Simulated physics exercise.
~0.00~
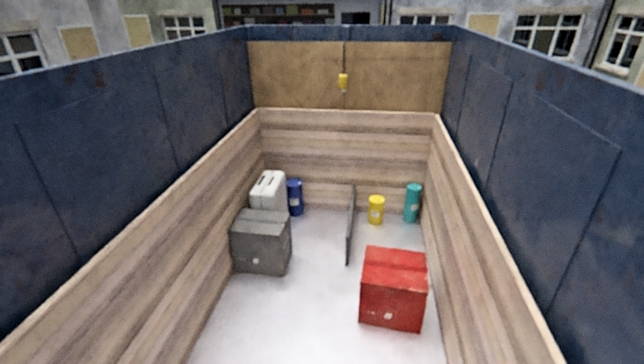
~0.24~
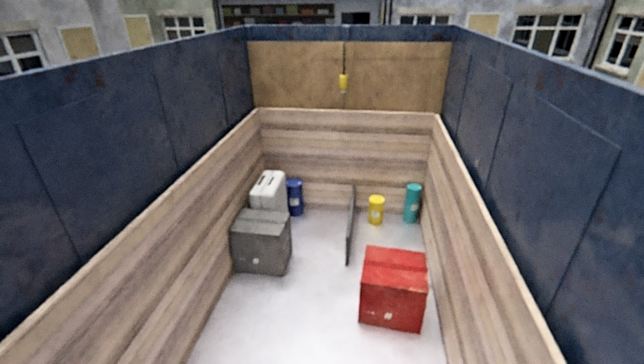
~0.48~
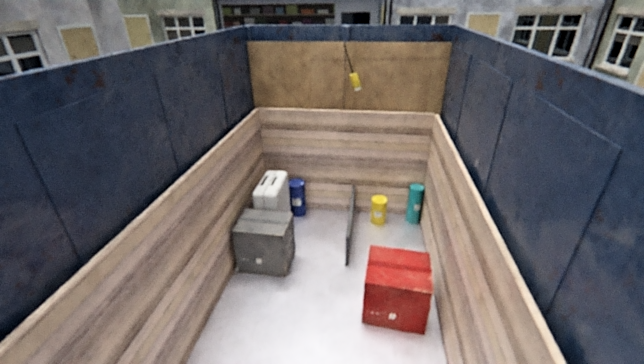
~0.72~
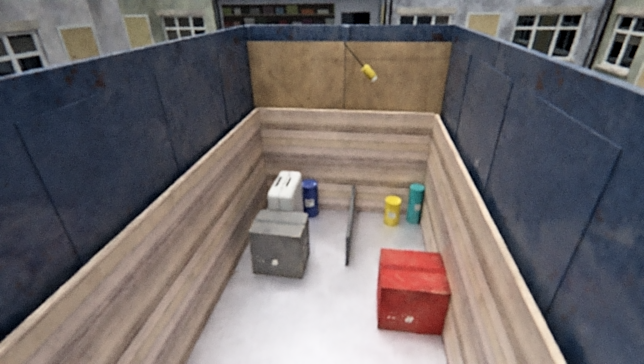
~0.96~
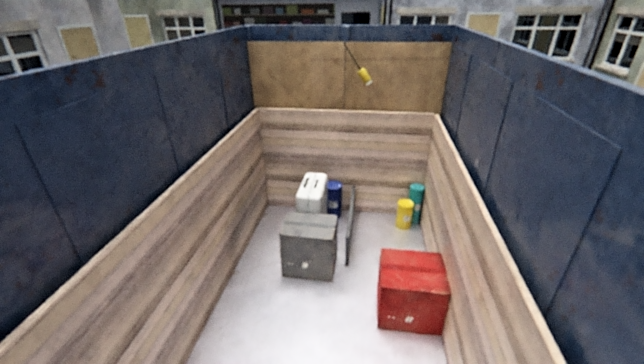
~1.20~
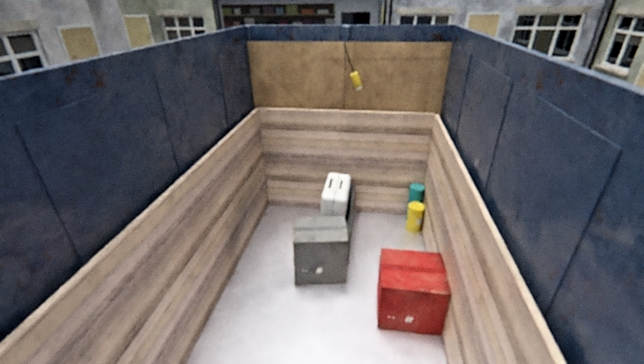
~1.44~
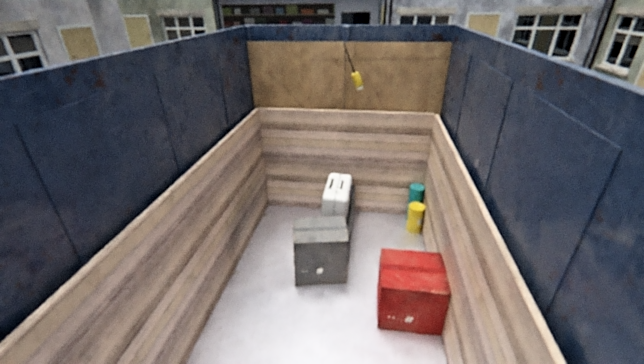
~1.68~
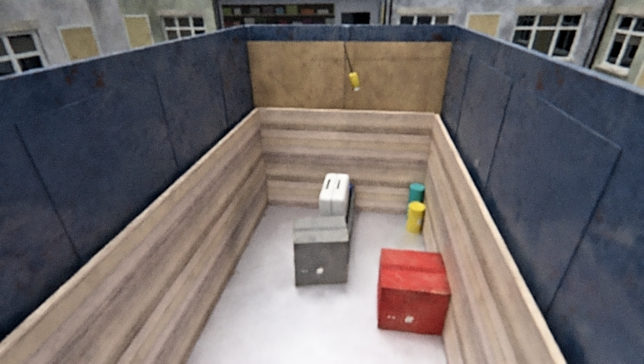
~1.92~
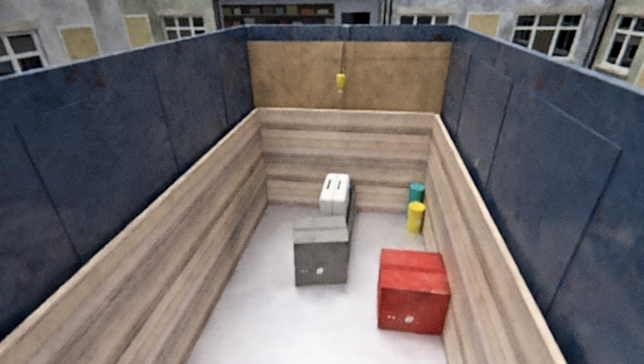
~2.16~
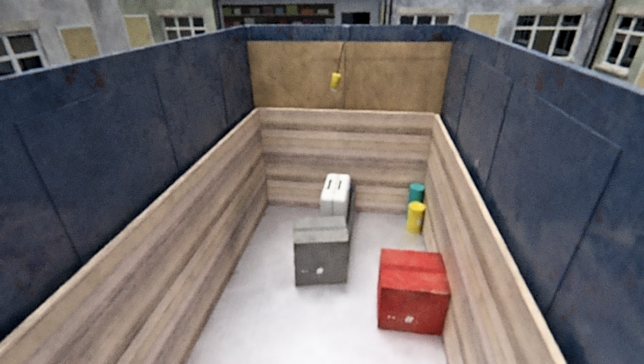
The video shows a van's load bay where a hanging lamp swings right as the boxes, white case and canisters slide right, the red box only slightly. The lamp swings back, and the grey box and white case rest mid-floor, upright, with the yellow canister near the right wall.
